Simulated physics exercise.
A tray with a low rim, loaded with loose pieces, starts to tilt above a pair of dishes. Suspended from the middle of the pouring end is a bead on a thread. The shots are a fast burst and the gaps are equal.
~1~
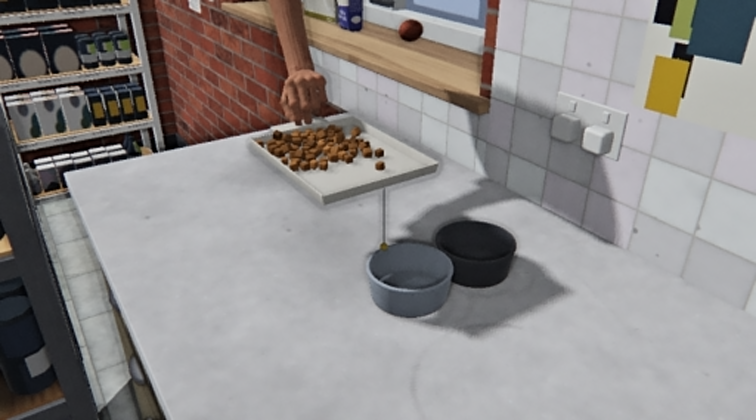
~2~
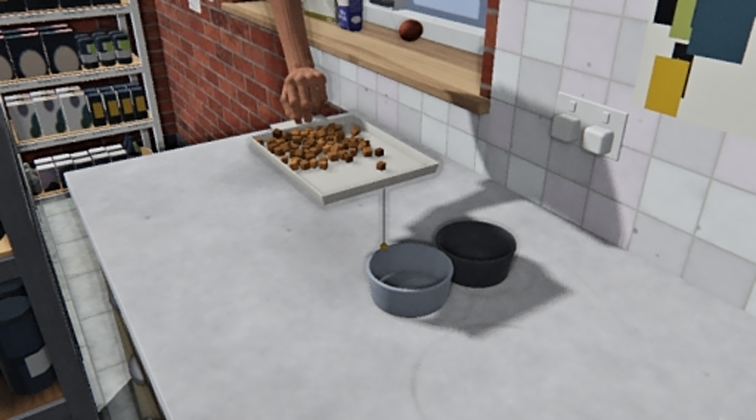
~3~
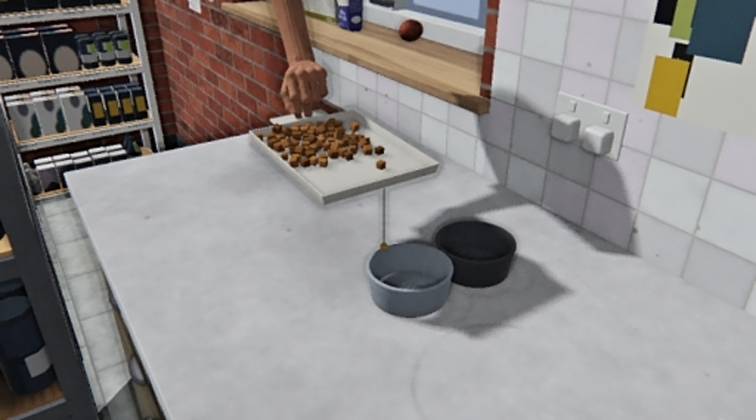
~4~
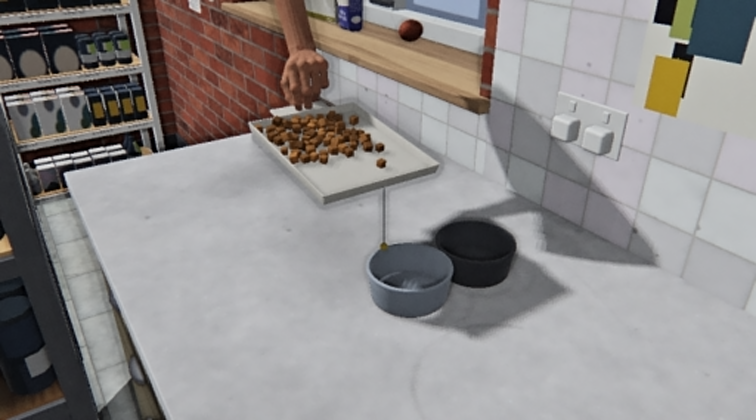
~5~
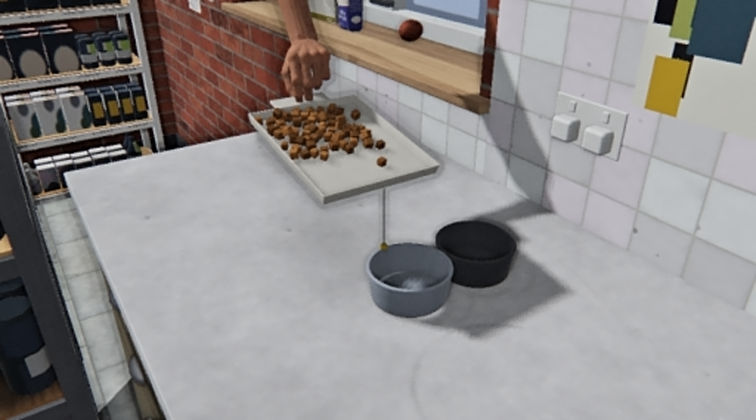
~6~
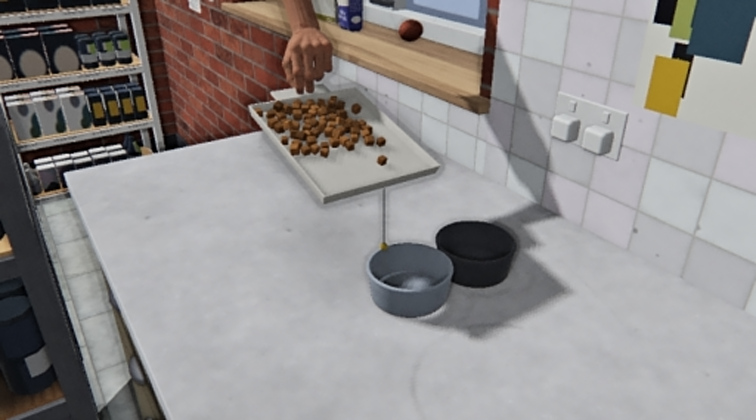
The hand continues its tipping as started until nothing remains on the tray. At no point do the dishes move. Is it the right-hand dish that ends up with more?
Pretty sure the heavier pile builds up on the left there.
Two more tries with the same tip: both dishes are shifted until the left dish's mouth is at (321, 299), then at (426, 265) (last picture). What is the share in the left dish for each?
10% for the first placement, 60% for the second.
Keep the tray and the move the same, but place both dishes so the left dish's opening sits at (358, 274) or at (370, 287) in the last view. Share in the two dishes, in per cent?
In order: 60 percent, then 100 percent.
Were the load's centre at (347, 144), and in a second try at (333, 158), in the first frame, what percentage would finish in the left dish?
First about 50, then 40 per cent.
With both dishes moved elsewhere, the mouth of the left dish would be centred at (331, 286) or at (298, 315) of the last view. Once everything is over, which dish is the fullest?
The rightmost dish, then the rightmost dish.
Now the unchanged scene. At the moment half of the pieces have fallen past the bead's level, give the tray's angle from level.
Somewhere near 110°.
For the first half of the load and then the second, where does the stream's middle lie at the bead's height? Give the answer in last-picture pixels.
Around (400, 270) at first; around (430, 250) after that.
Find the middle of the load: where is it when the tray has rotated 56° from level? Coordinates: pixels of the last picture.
Load centre: Approx. (388, 168).
Just after the last frame, tray tipped steeply; the larger part on the tray; about a tenth in the left dish; about a tenth in the air.
A moment on, tray tipped right over; roughly two thirds on the tray; about a tenth in the left dish; just a few in the right dish; about a tenth outside both.
Further on, tray tipped past a quarter turn; roughly half in the left dish; about a tenth in the right dish; roughly a third outside both.
When it is over, tray tipped past a quarter turn; roughly half in the left dish; about a tenth in the right dish; roughly a third outside both.
